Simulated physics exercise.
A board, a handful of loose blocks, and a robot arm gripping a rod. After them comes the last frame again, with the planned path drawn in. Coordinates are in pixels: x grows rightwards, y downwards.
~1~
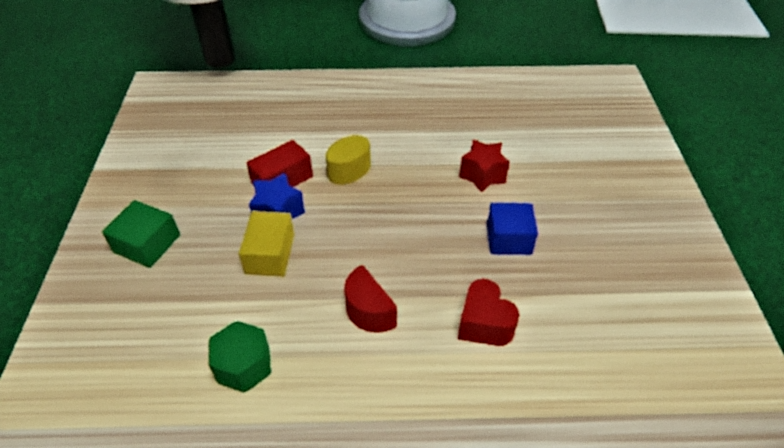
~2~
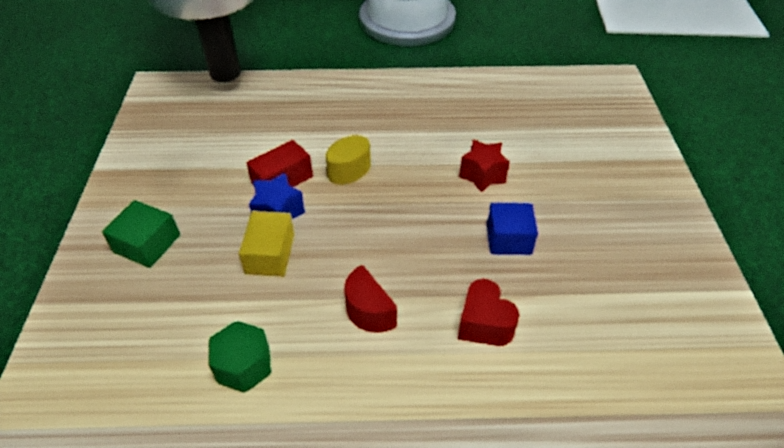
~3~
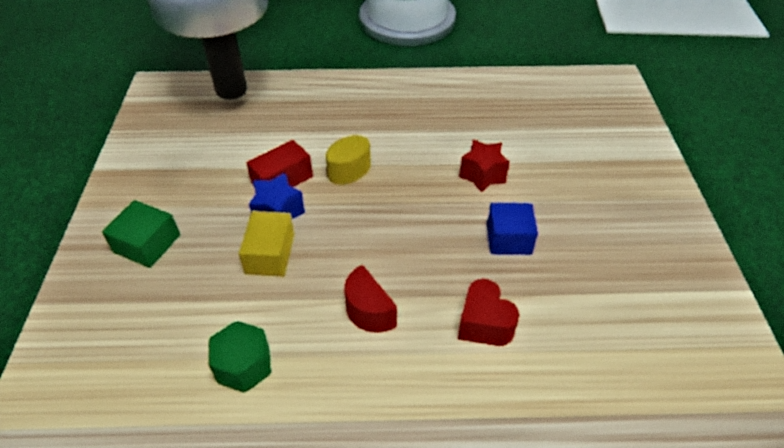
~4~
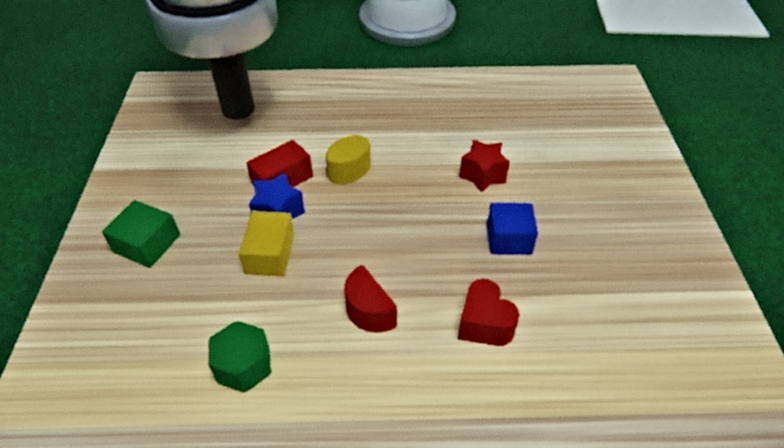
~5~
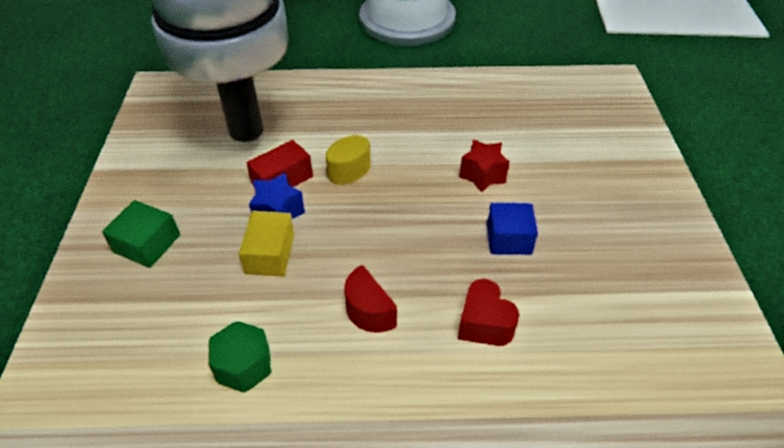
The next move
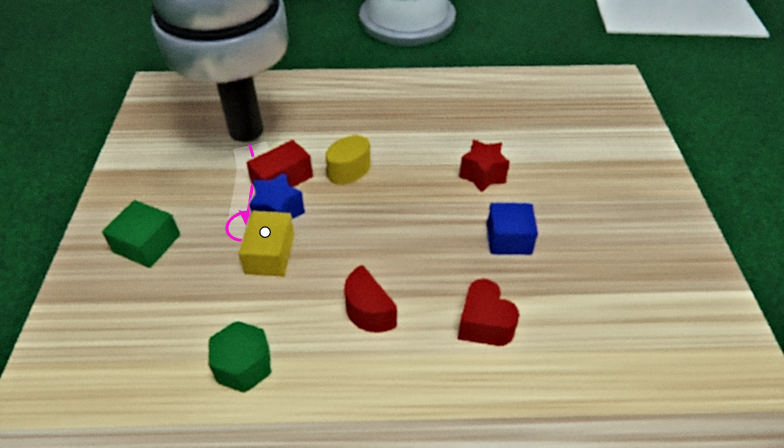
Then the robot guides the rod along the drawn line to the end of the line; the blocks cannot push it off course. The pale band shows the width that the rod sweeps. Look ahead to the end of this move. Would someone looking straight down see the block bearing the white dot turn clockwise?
Yes, I think so.
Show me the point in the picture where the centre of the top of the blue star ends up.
I think it will end close to (294, 205).
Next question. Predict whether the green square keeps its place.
The block you're asking about stays where it is.
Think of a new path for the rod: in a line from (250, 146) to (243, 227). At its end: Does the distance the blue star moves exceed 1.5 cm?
Yes - that is the case.
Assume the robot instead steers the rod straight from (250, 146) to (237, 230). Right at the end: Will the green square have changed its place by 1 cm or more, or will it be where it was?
If the rod follows that path, the green square stays in its place.
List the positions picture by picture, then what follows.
Lower end of the rod (220, 59), tops of blocks, green square (137, 222), yellow oblong (265, 232), blue star (273, 191), red oblong (278, 158), in the first picture.
Rod (226, 74), blocks as before, in the second picture.
Rod (232, 91), blocks as before, in the third picture.
Rod (239, 110), blocks as before, in the fourth picture.
Rod (247, 131), green square (137, 222), yellow oblong (265, 232), blue star (273, 191), red oblong (278, 158), in the fifth picture.
The drawn path runs from (250, 146) via (253, 183), ending at (246, 226); the dot is on the yellow oblong.
On the path given first. One third of the way, rod (251, 156); nothing pushed yet.
Two thirds of the way, rod (247, 183); yellow oblong (268, 241), turned 20° clockwise; blue star (293, 204); red oblong (283, 170), turned 45° anticlockwise.
At the end, rod (242, 212); green square not moved; yellow oblong (268, 241), turned 20° clockwise; blue star (294, 205); red oblong (284, 170), turned 50° anticlockwise.
